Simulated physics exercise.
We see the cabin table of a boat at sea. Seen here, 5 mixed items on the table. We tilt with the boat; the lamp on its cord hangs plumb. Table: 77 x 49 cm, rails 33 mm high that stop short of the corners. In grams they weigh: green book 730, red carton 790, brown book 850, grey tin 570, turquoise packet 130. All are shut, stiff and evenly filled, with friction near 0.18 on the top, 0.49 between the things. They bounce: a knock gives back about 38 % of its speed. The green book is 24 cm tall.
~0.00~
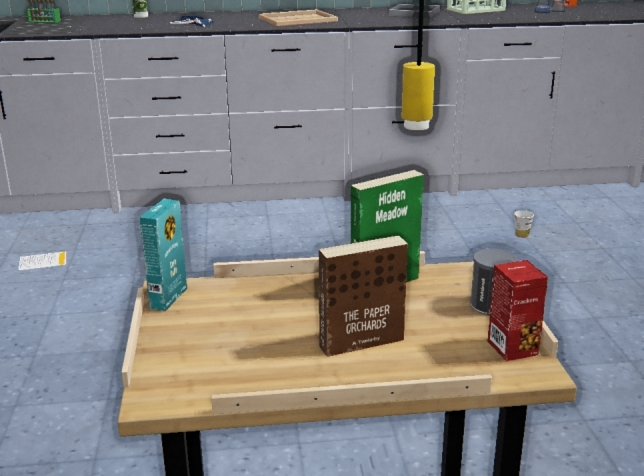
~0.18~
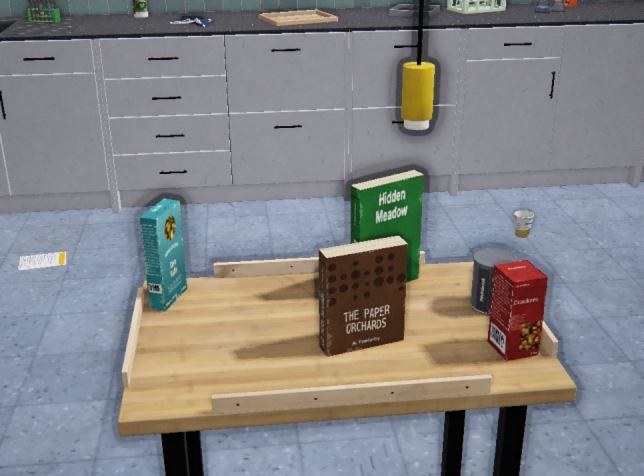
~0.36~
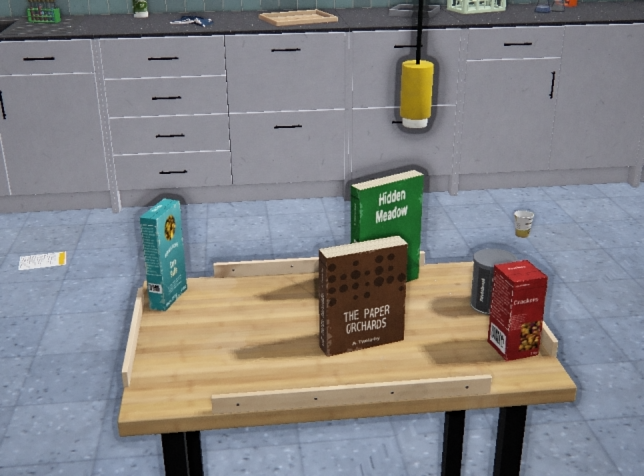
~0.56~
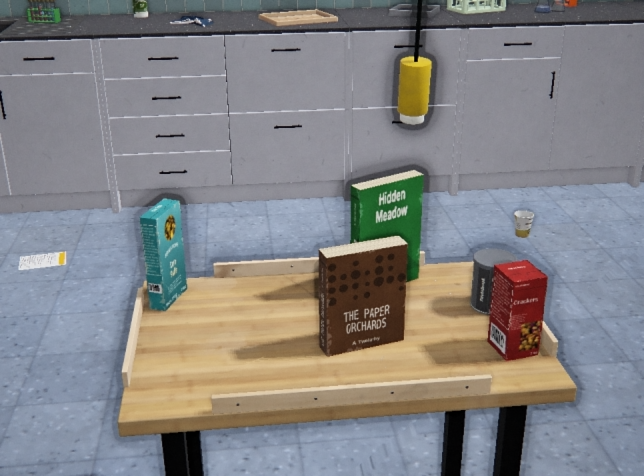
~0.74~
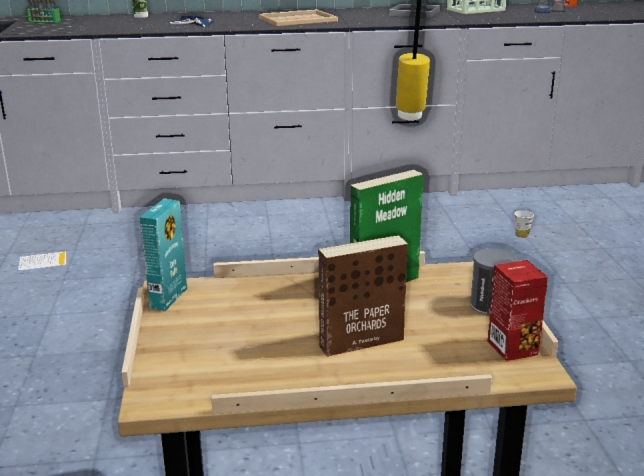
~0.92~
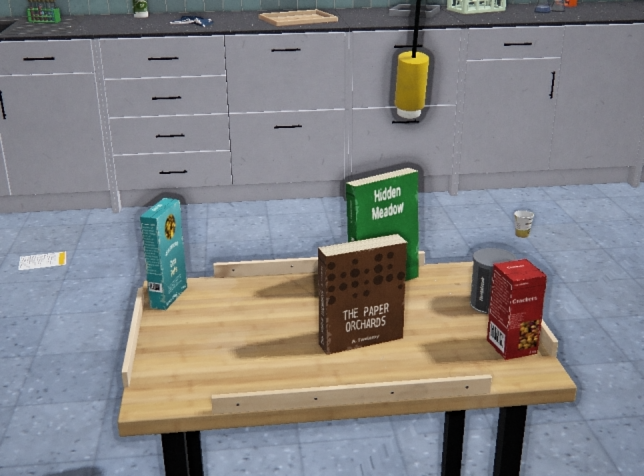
The green book tips back slightly on the wooden table after the hanging yellow lamp swings left.
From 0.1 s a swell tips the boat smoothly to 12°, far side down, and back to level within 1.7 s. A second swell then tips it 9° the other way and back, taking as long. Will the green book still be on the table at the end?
The green book goes over the edge.
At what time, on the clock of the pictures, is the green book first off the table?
Near 1.2 s.
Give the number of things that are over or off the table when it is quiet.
In all, 1.
After 1.42 s, boat heeled 5°, far side down; green book now off the table; brown book slid 5 cm; red carton slid 5 cm.
After 1.82 s, boat level; brown book slid 6 cm; red carton slid 5 cm; turquoise packet slid 5 cm.
At rest (4.0 s), off the table, green book; not toppled but over 5 cm from the start, brown book; the other 3 in place, give or take 5 cm.
